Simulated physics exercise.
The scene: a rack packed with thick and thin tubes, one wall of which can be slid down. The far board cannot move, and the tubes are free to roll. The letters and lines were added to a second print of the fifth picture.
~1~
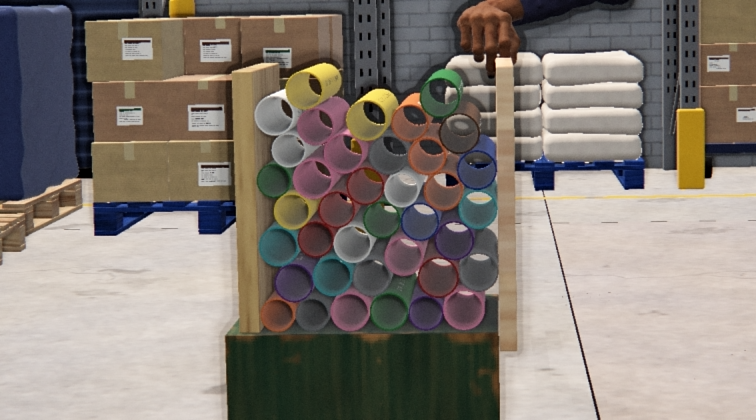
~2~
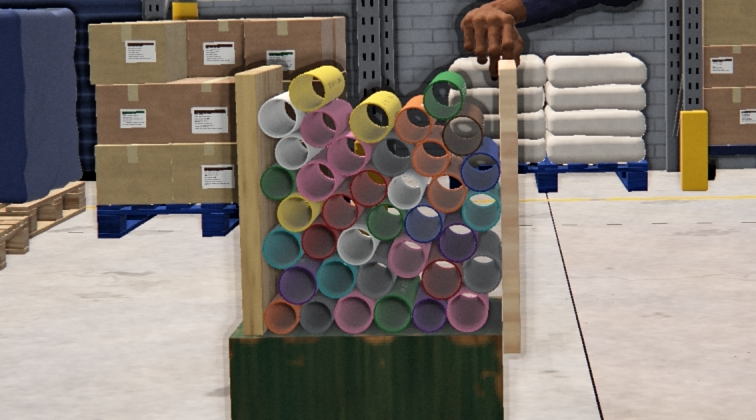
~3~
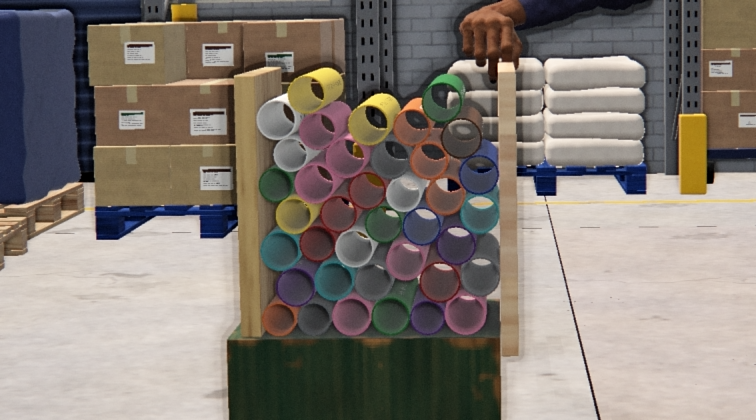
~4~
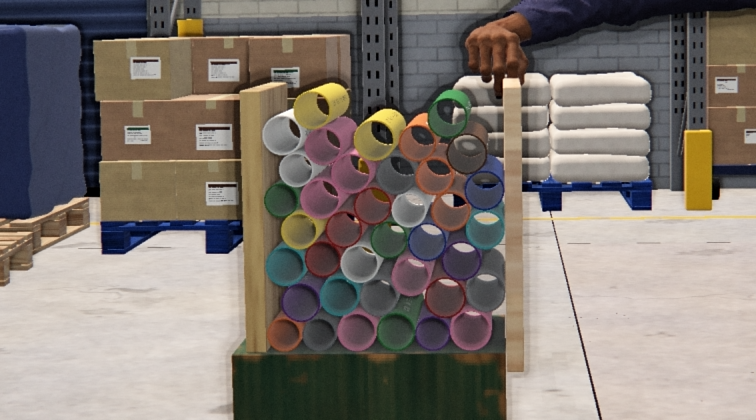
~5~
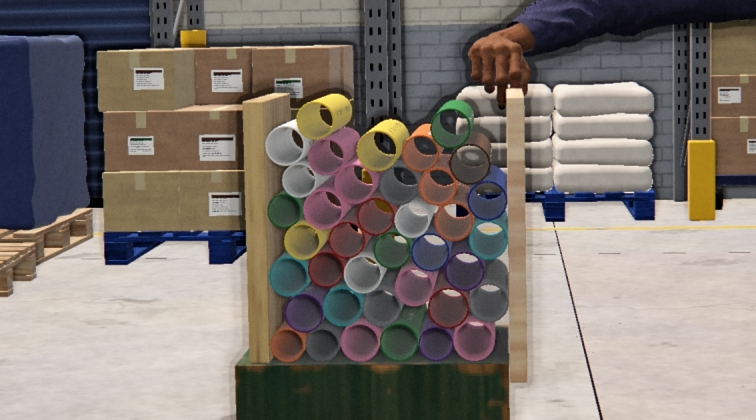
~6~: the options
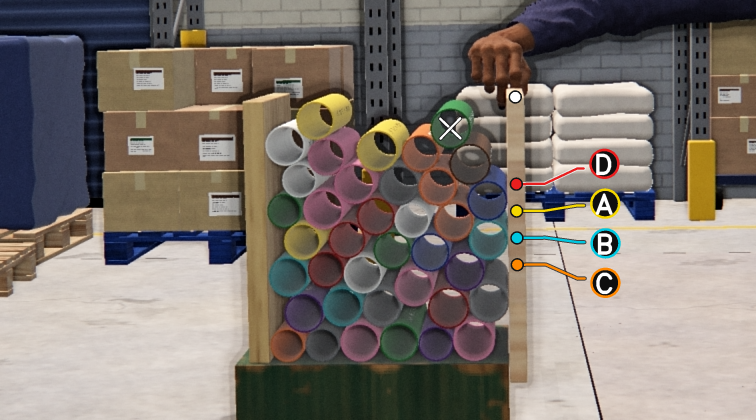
The video shows a hand gripping the top of the right side board of a rack packed with colourful tubes in a warehouse. The view shifts slightly, while the board, hand and tubes show little or no movement relative to one another.
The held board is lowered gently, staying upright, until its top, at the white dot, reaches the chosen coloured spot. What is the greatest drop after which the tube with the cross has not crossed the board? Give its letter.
A is the limit.
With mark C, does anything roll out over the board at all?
At C: Yes.
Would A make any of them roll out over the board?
At A: No.
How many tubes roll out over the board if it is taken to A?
At A the number is none.
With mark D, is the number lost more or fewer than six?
It loses fewer than six.
On the marked copy, A at (516, 211); B at (517, 238); C at (517, 265); D at (516, 184); the cross at (450, 128); the white dot at (515, 97).
Taking A. A third of the way, top of the board (507, 152).
Two thirds of the way, top of the board (508, 211).
When it is over, top of the board (508, 211), none out over the board, the crossed one still inside.
As for the rest, B lets the crossed one out; C lets the crossed one out; D keeps the crossed one inside.
